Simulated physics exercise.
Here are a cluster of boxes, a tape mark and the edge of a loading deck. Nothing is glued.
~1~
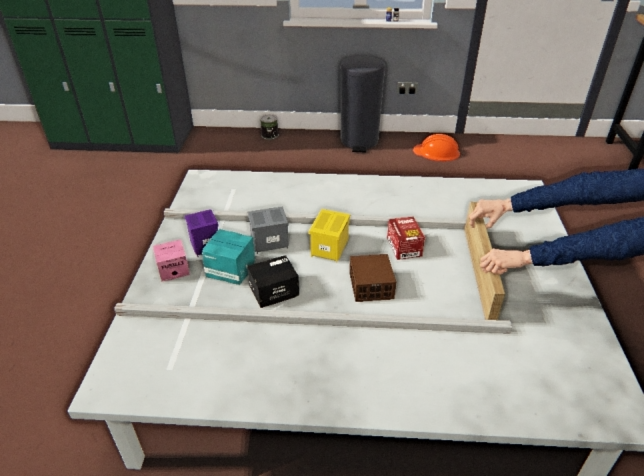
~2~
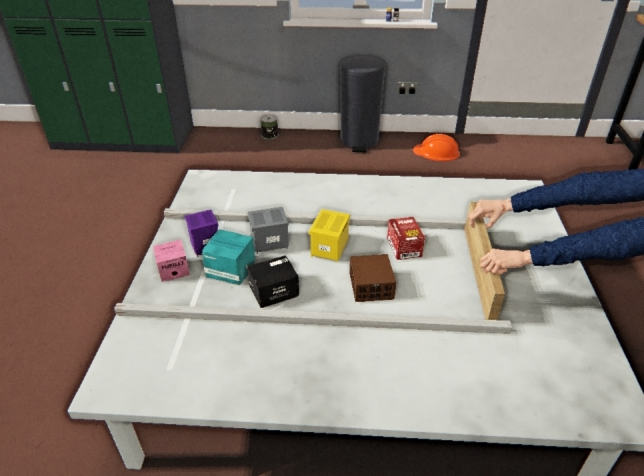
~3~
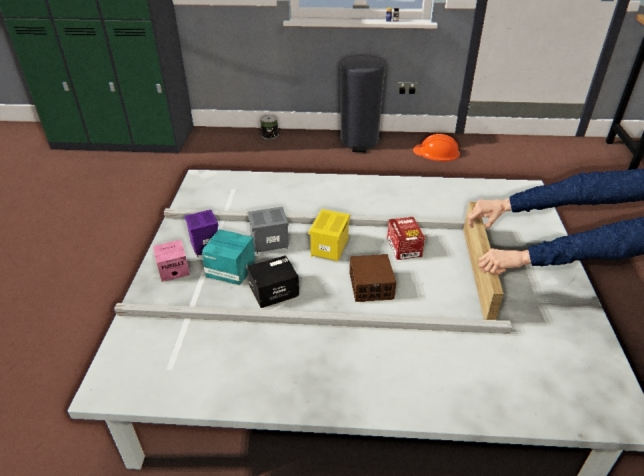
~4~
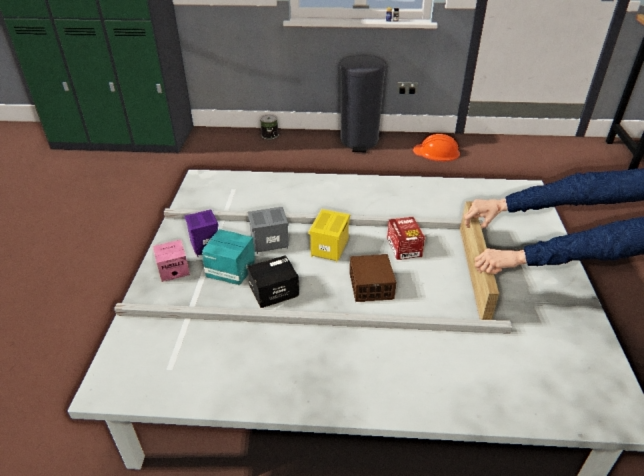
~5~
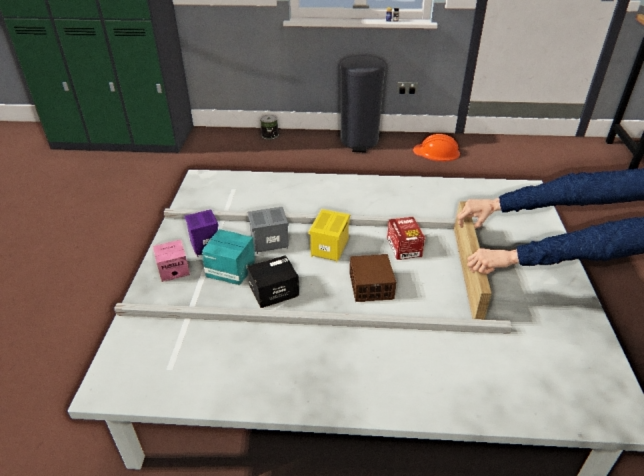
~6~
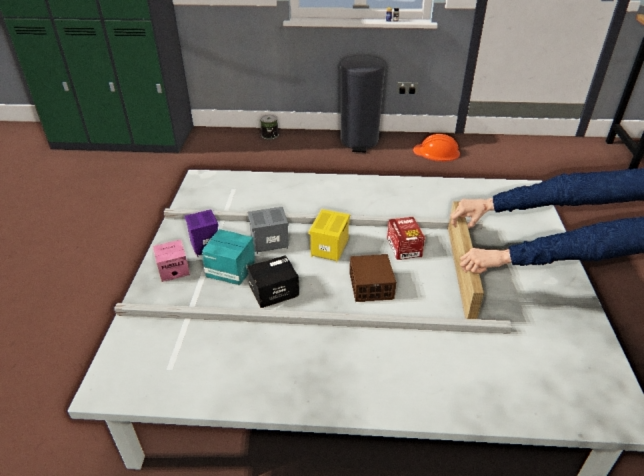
In a room with green lockers, a dark bin and an orange hard hat by the far wall, a fixed, raised view looks down on a pale marbled table. Between two rails sit pink, purple, turquoise, grey, black, yellow, brown and red boxes, with a pale tape line at left. Two blue-sleeved arms at right slide an upright wooden plank slightly left, while the boxes stay still.
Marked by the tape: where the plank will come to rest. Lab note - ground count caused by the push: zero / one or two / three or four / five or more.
Ground count: Three or four.
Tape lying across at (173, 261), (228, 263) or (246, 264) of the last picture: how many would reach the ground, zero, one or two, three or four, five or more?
Taking the three places in turn: More than four, just one or two, no fall at all.
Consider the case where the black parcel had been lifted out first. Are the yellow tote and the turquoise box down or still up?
The yellow tote is still there. The turquoise box is still there.
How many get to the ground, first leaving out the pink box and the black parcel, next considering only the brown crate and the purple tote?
The answer is 2 and then 2.
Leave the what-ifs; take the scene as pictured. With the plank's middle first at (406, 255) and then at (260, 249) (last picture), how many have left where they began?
The number moved is 1 and then 8.
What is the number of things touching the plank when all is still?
2 are in contact with it.
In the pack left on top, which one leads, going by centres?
The black parcel winds up nearest.
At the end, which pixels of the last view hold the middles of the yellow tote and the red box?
Okay, so first (172, 230), and next (203, 227).
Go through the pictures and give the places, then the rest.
In the first frame, pink box (171, 261); purple tote (204, 233); turquoise box (230, 257); plank (482, 258); tape (208, 262).
In the second frame, purple tote (204, 233); grey tote (269, 230).
In the third frame, turquoise box (230, 257); red box (405, 238).
In the fourth frame, pink box (171, 261); brown crate (372, 278).
In the fifth frame, purple tote (204, 233); black parcel (274, 281).
In the sixth frame, pink box (171, 261); purple tote (204, 233); turquoise box (230, 257); plank (463, 257); tape (208, 262).
Soon after, none off yet; pink box at rest near (171, 261); purple tote at rest near (204, 233); turquoise box at rest near (230, 257).
By the end, the number that fall off is three or four; fallen, grey tote, turquoise box, purple tote and pink box.
